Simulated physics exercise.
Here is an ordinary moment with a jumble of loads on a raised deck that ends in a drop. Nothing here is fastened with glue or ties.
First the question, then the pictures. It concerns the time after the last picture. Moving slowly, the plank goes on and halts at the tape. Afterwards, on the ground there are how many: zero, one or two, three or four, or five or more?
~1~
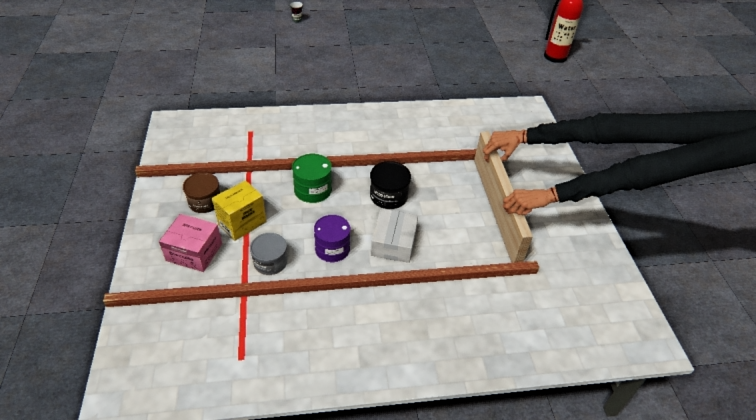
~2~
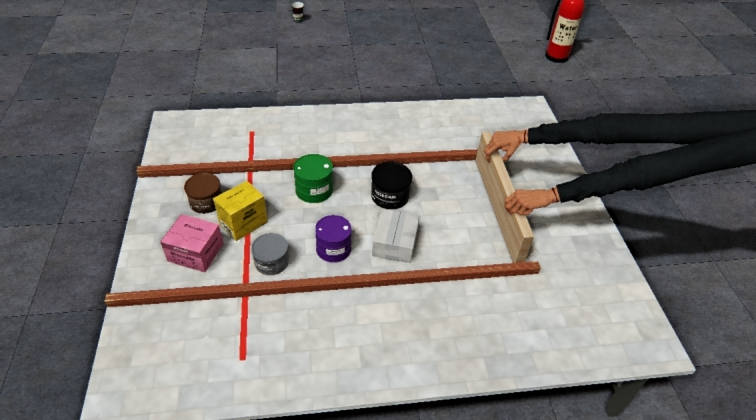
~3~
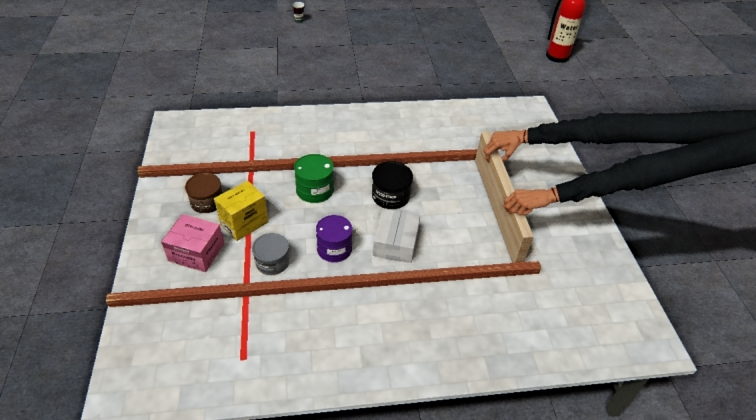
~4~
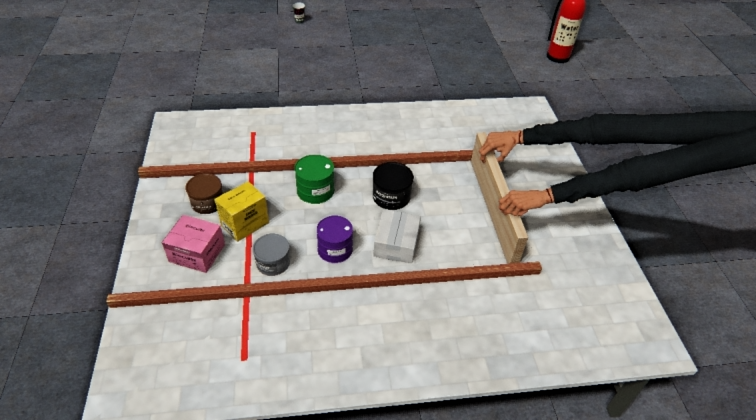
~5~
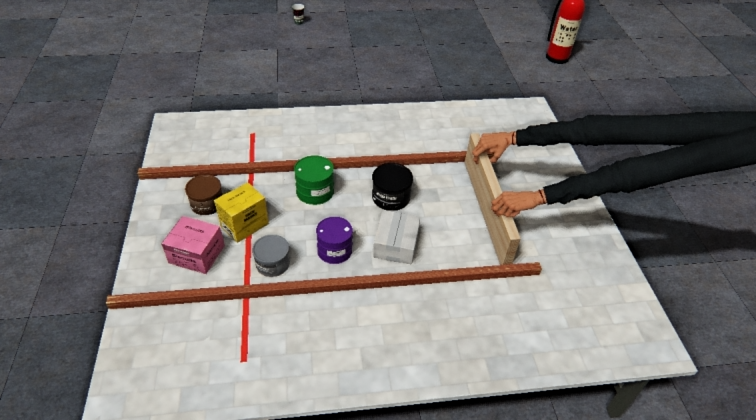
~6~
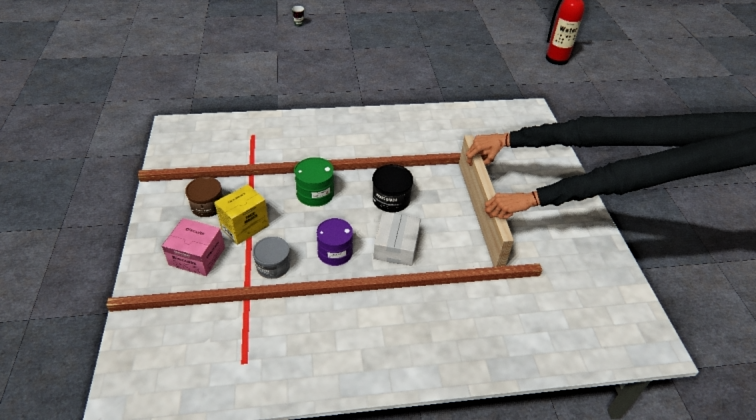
Nothing goes over.
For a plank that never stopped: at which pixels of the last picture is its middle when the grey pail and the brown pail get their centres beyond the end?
Roughly (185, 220); roughly (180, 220).
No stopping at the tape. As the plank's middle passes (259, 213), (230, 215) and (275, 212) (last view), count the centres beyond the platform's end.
It comes out as 0, then 0, then 0.
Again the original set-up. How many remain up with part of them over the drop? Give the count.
1.
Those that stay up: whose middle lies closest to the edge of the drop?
The pink box, that one.
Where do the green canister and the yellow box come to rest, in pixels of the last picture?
About (229, 178), and the other about (185, 220).
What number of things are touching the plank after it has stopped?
The answer is 3.
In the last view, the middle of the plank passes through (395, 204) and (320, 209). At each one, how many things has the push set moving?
First 2 and then 5.
Early on, none off yet; pink box at rest near (194, 247); brown pail at rest near (206, 197); yellow box at rest near (243, 214).
A while later, none off yet; pink box travelled a little near (187, 246); brown pail at rest near (206, 197); yellow box travelled a little near (236, 215).
Finally, the number that fall off is zero.
